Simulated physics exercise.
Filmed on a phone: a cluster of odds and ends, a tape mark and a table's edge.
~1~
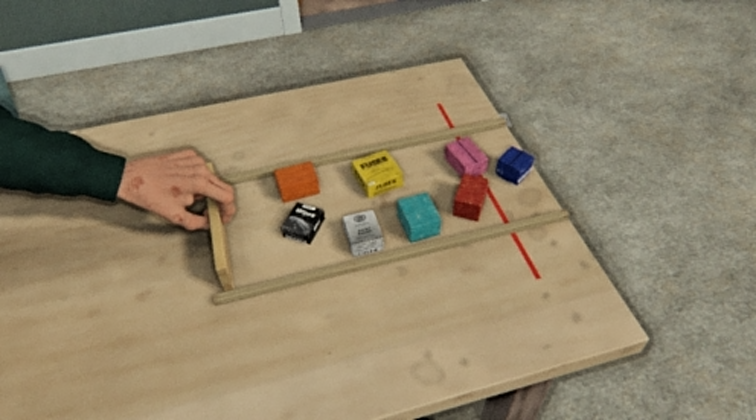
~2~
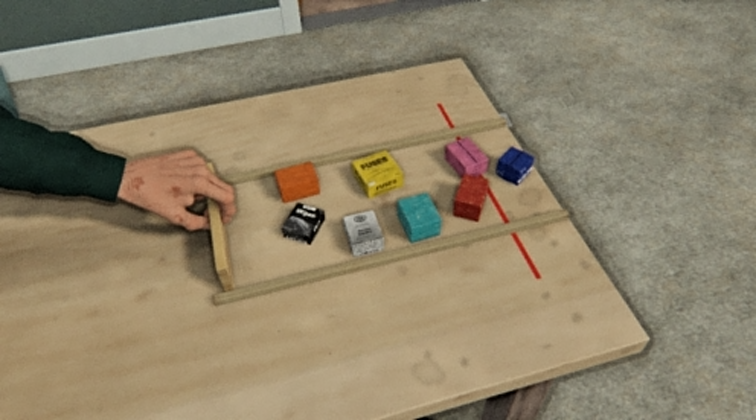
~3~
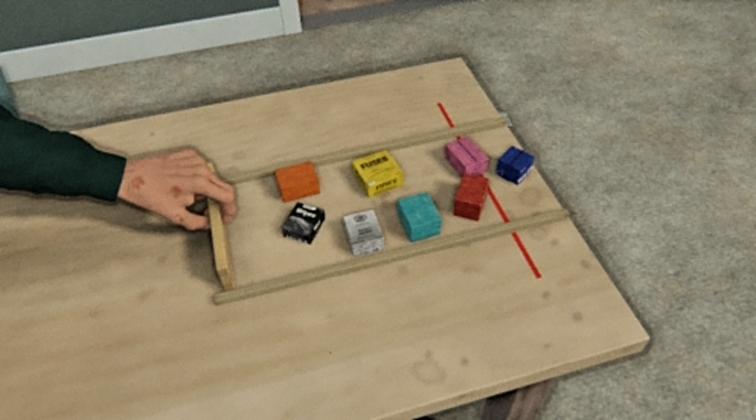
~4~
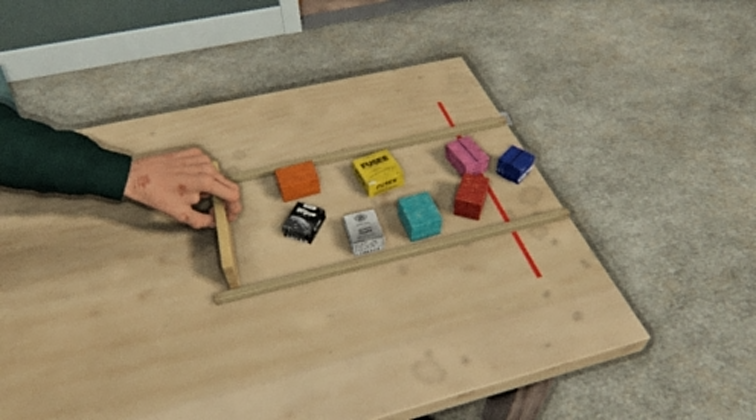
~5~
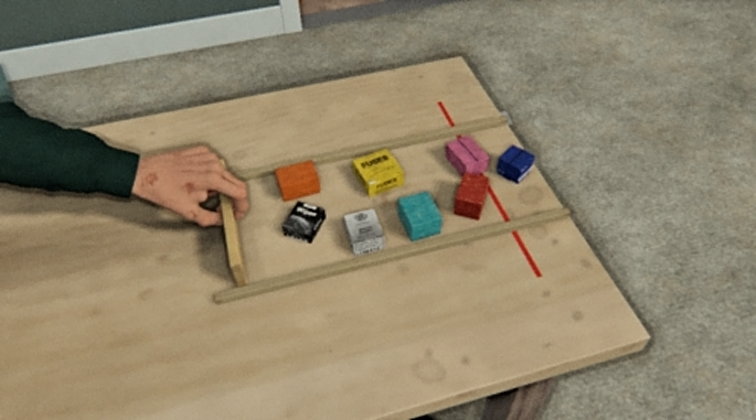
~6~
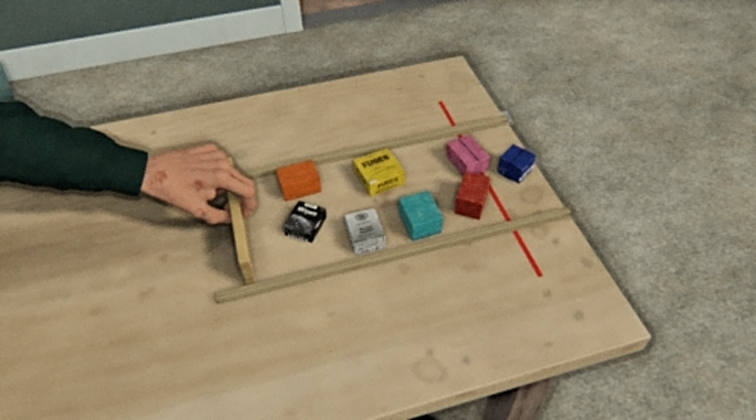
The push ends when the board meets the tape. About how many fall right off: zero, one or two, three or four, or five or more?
The number that fall off is three or four.
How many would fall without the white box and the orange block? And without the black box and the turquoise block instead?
It would be 1 and 2.
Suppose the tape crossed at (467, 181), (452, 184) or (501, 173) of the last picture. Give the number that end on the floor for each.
Down on the floor: 2, 1 and 5.
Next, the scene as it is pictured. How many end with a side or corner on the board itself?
It touches 3.
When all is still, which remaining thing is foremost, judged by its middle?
That is the yellow box.
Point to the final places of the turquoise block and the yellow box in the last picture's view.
Near (547, 193) and (525, 141).
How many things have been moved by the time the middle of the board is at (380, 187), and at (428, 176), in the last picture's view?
First 5, then 8.
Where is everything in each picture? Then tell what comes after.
The first frame shows blue box (514, 166); pink box (466, 159); red block (471, 198); board (218, 225); tape (482, 179).
The second frame shows pink box (466, 159); turquoise block (419, 218).
The third frame shows red block (471, 197); board (218, 225).
The fourth frame shows blue box (515, 165); black box (304, 223).
The fifth frame shows pink box (467, 157); white box (364, 232).
The sixth frame shows blue box (516, 164); pink box (468, 156); red block (472, 196); board (238, 219); tape (483, 177).
Early on, none off yet; blue box at rest near (516, 164); pink box at rest near (468, 156); red block at rest near (472, 196).
A while later, none off yet; blue box moving near (524, 165); pink box travelled about its own width near (491, 152); red block travelled about its own width near (516, 185).
Finally, the number that fall off is three or four; lost, red block, pink box and blue box.
